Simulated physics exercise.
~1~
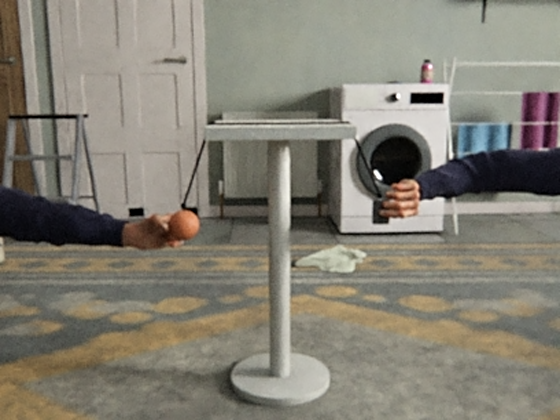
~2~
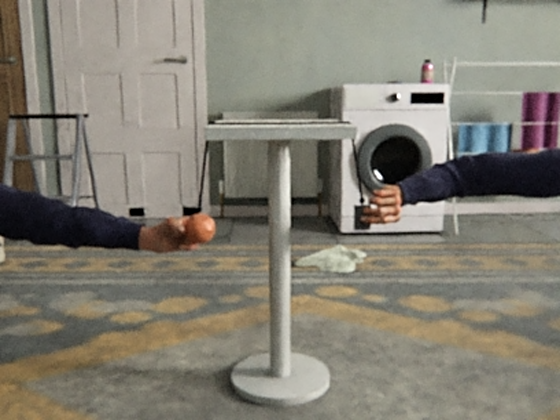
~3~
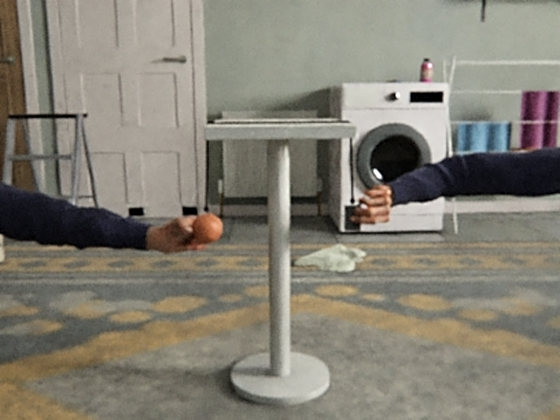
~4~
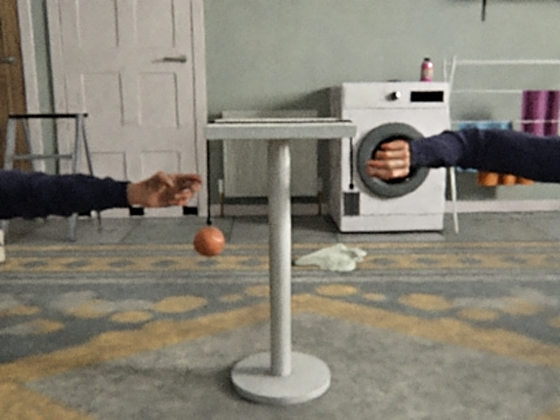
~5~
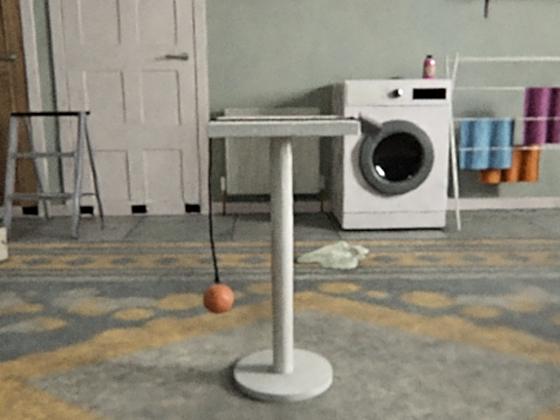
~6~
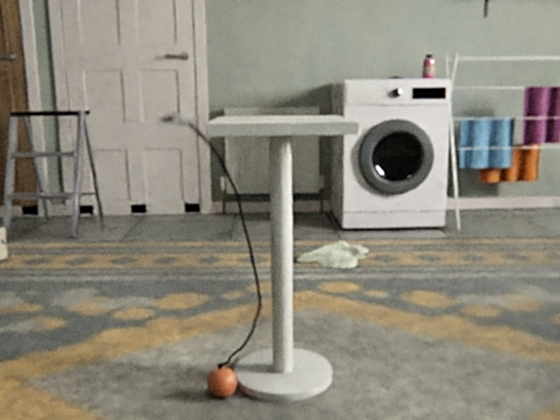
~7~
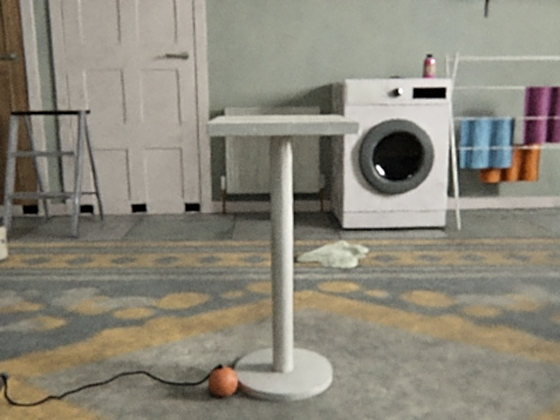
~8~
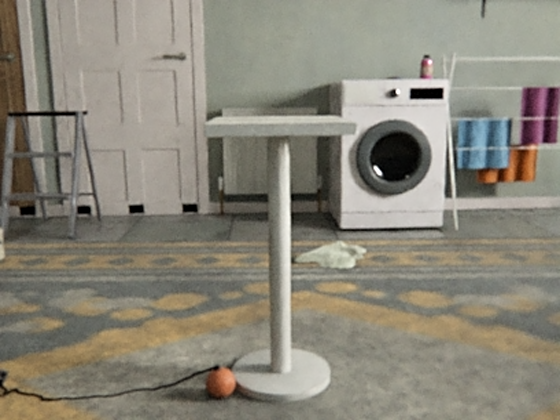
In a laundry room, hands release a draped cord and the orange drags it leftwards to the floor.
